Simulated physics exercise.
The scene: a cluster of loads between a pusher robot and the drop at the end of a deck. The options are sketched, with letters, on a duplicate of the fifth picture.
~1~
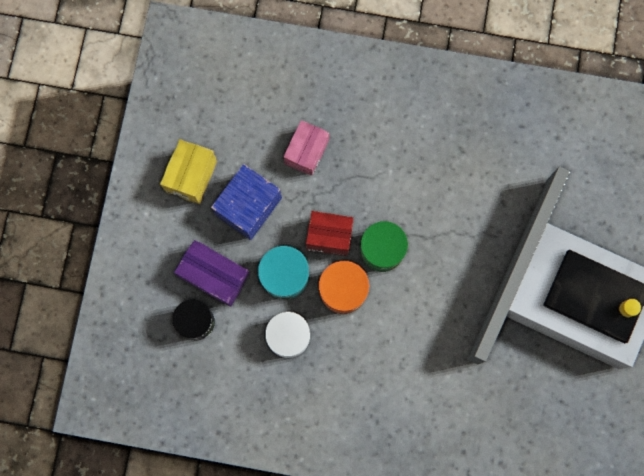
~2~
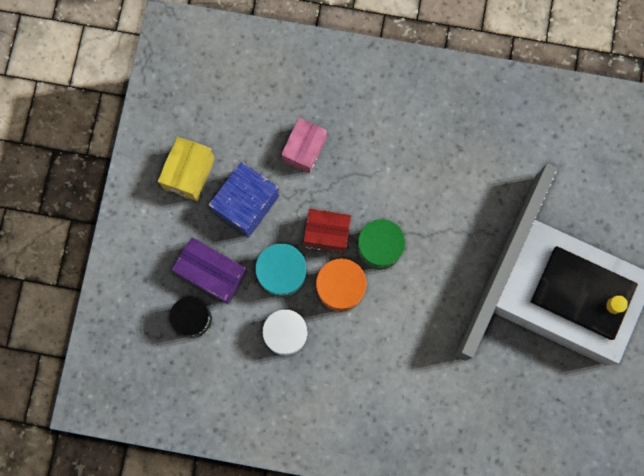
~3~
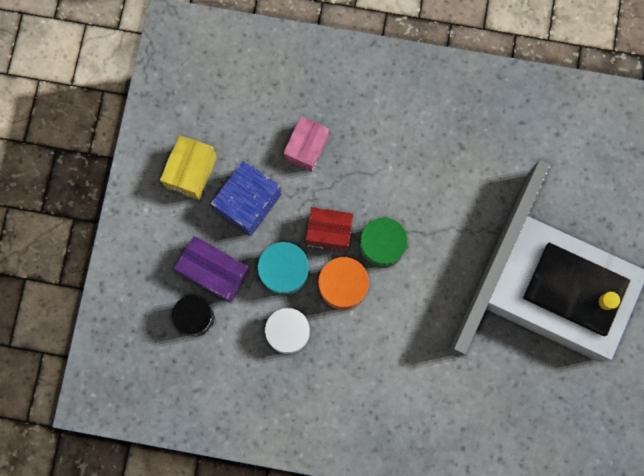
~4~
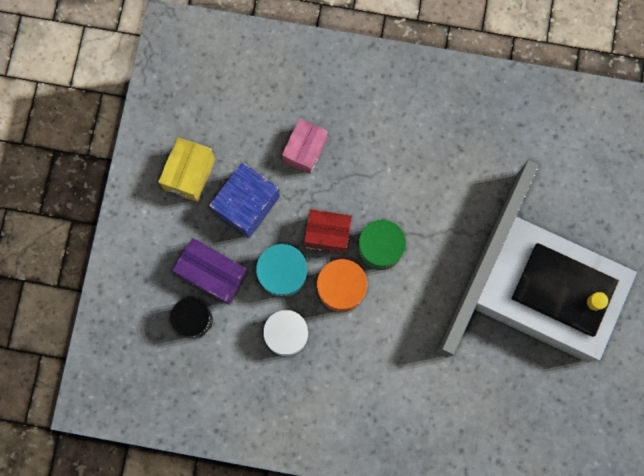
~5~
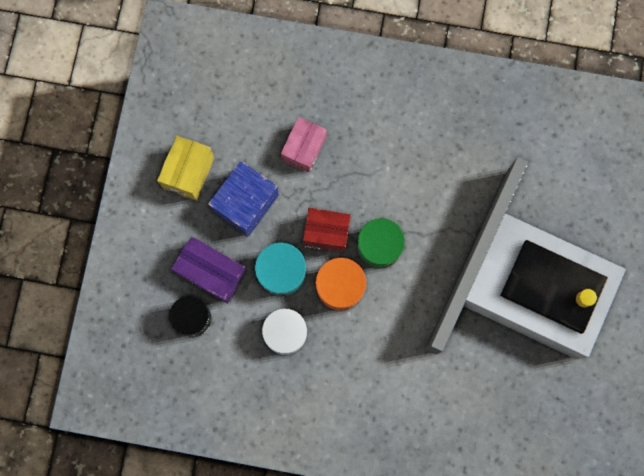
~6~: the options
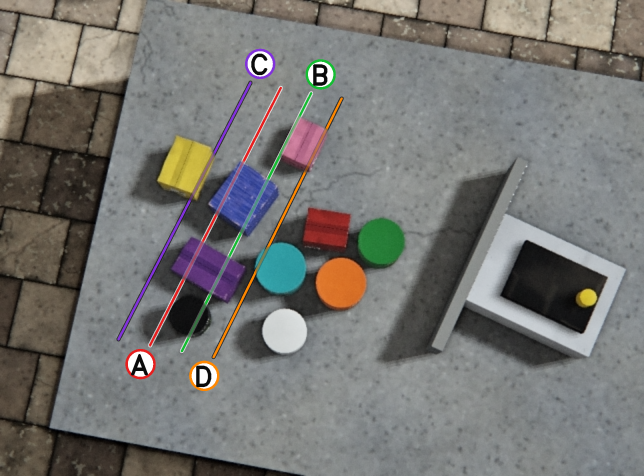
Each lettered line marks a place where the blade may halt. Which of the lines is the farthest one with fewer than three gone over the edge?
Line C.
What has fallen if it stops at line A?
The yellow parcel.
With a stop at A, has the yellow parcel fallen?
By then, yes.
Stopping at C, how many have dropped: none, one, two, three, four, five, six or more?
By then, two.
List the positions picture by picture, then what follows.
In the first picture, robot (591, 293); yellow parcel (189, 173); red box (330, 234).
In the second picture, robot (578, 290); black pail (191, 318).
In the third picture, robot (571, 286); green pail (383, 244).
In the fourth picture, robot (559, 287); orange pail (342, 287).
In the fifth picture, robot (548, 284); turquoise pail (281, 270); blue crate (245, 200); yellow parcel (186, 169).
On the marked copy, A at (217, 213); B at (248, 219); C at (186, 208); D at (279, 224).
Taking C. A third of the way, robot (439, 264); turquoise pail (271, 268); orange pail (320, 277).
Two thirds of the way, robot (332, 245); yellow parcel (133, 142); purple parcel (140, 278).
When it is over, robot (249, 230); yellow parcel over the edge; blue crate over the edge; two fallen.
As for the rest, A is within the limit but short; B is within the limit but short; D is within the limit but short.
